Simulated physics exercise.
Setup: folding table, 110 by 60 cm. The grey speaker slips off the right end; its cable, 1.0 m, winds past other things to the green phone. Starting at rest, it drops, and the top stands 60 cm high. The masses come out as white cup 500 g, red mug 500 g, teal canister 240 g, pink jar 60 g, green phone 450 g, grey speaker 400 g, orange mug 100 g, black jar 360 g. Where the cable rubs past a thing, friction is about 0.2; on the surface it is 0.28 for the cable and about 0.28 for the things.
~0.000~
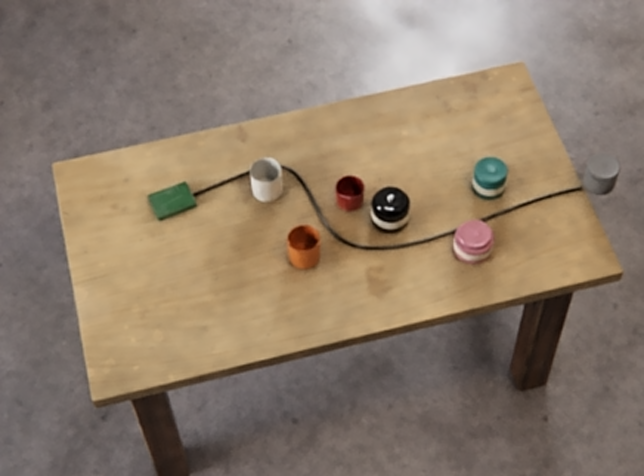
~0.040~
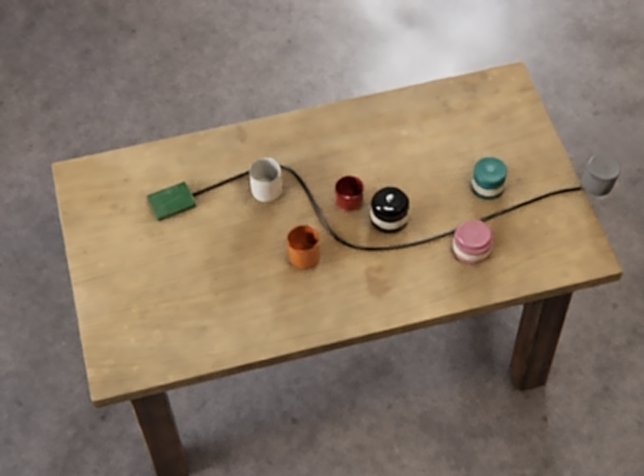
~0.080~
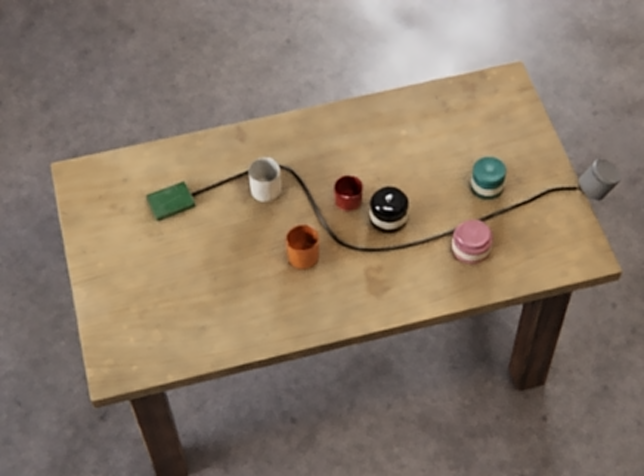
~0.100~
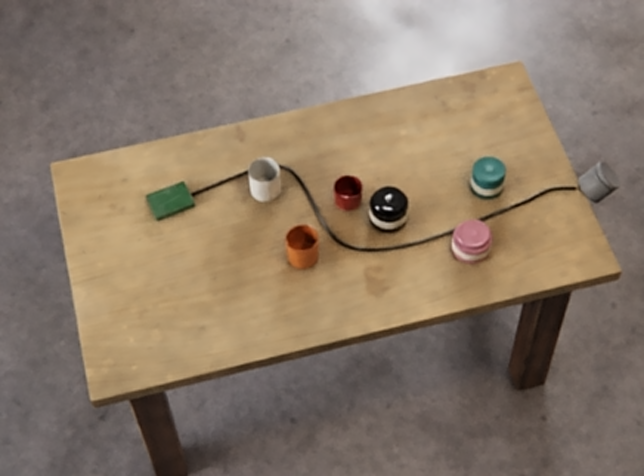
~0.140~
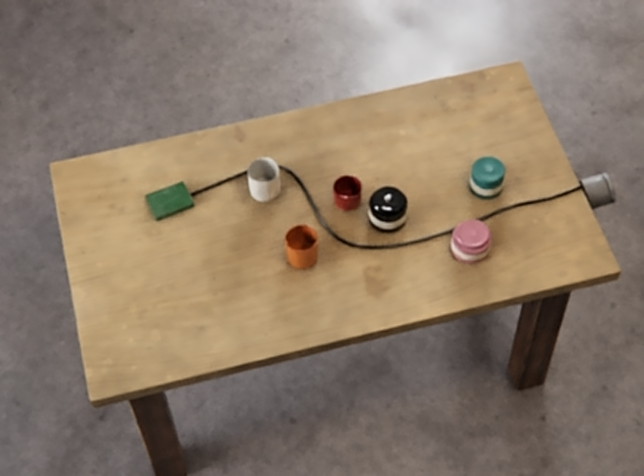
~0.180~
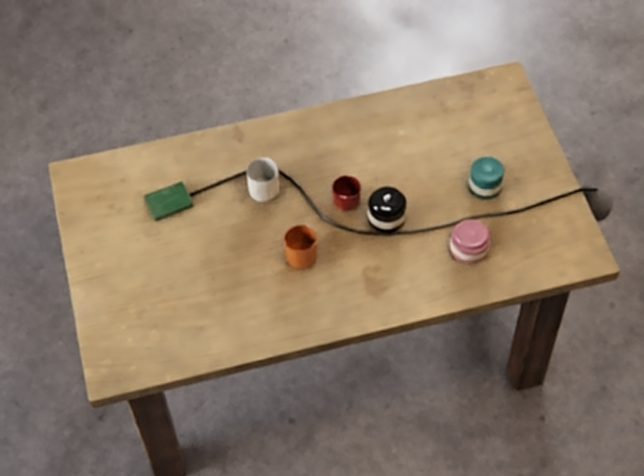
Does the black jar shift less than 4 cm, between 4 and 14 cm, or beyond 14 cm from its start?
The distance is in between.
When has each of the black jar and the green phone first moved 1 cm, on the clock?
Black jar 0.26 s; green phone 0.26 s, roughly.
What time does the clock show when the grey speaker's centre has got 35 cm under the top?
Answer: 0.60 s on the clock.
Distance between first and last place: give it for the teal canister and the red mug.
The teal canister ends up around 0 cm from its start and the red mug around 0 cm.
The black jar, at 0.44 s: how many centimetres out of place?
At that moment the black jar has gone 10 cm from the start.
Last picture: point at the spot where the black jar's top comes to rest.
Around (397, 162).
By 0.4 s, the cable's tail end at (231, 192); black jar 9 cm off its start, green phone 9 cm off its start, grey speaker over the edge.
By 0.7 s, the cable's tail end at (268, 198); black jar 10 cm off its start, green phone 17 cm off its start, grey speaker over the edge.
By 0.9 s, the cable's tail end at (274, 199); black jar 10 cm off its start at (396, 162), green phone 19 cm off its start at (257, 184), white cup 7 cm off its start at (274, 196).
By 1.2 s, the cable's tail end at (274, 199); black jar 10 cm off its start, green phone 19 cm off its start, white cup 7 cm off its start.
By 2.4 s, the cable's tail end at (275, 199); black jar 10 cm off its start at (397, 162), green phone 19 cm off its start at (257, 184), white cup 7 cm off its start at (275, 196), grey speaker over the edge.
